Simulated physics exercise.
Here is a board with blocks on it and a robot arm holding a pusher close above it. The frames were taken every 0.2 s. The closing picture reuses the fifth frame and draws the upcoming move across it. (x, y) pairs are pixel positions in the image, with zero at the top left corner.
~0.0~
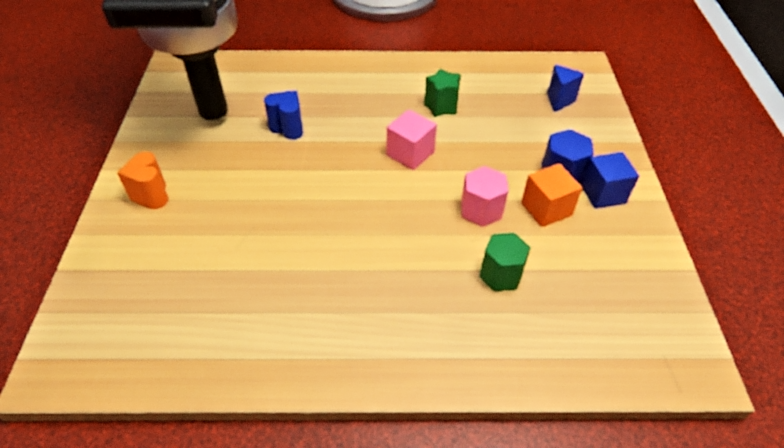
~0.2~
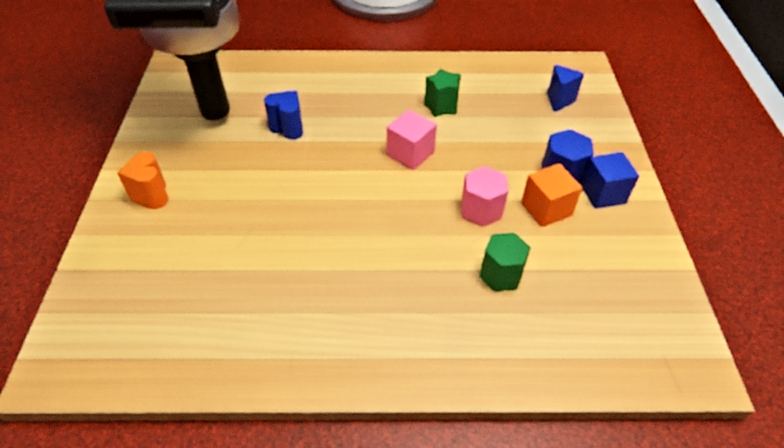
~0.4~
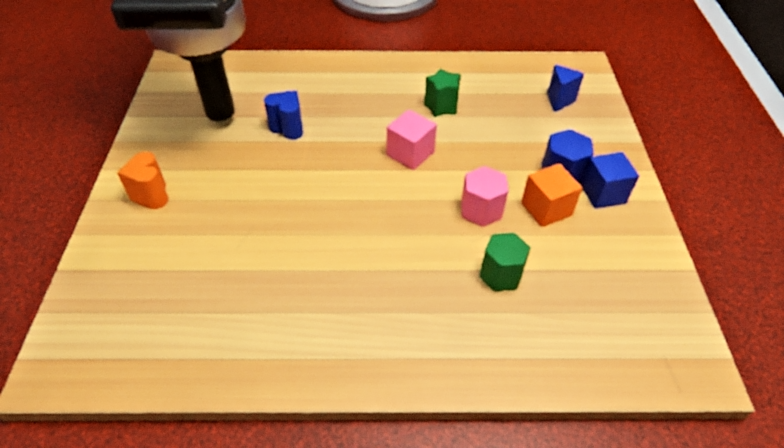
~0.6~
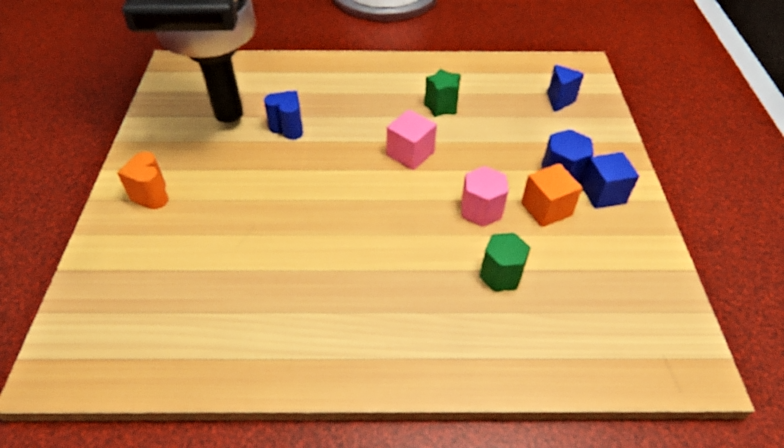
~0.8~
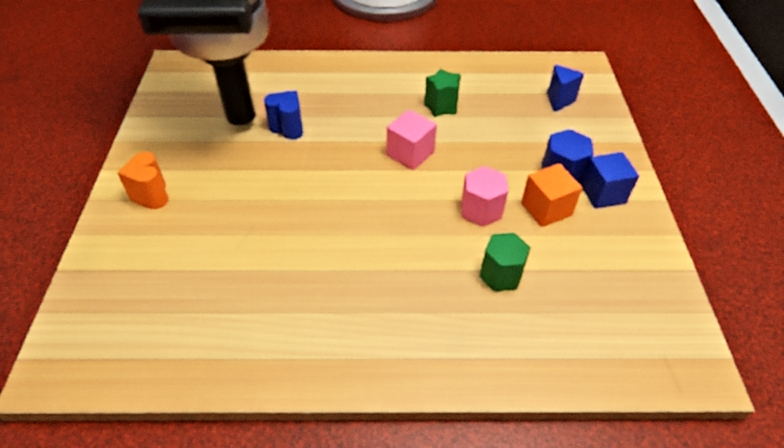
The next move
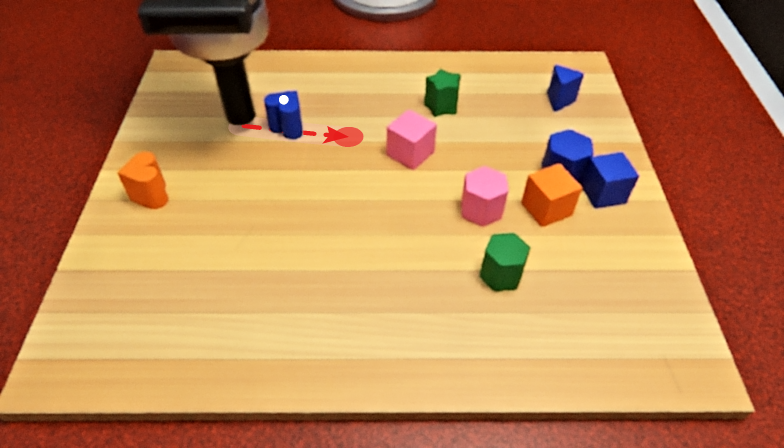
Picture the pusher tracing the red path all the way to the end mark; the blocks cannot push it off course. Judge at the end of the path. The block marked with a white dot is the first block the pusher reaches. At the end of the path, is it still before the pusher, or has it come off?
At that point it is up front.
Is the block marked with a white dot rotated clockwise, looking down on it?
No - that is not the case.
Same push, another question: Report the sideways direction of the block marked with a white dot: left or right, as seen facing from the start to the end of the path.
That's a shift to the left.
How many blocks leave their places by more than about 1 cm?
Moved: 1.
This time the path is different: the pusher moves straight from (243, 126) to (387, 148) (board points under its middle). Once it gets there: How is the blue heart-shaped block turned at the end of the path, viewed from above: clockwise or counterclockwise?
From above, counter-clockwise.
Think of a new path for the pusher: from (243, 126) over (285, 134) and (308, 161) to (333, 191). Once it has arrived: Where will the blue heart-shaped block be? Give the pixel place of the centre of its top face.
(325, 107)
The line goes in a line from (243, 126) to (348, 137); the dot is on the blue heart-shaped block.
What follows on the original path. One third of the way, pusher at (277, 120); blue heart-shaped block at (309, 101).
Two thirds of the way, pusher at (312, 124); blue heart-shaped block at (346, 101), turned 25° anticlockwise.
At the end, pusher at (348, 127); blue heart-shaped block at (378, 97), turned 60° anticlockwise; pink square unmoved.
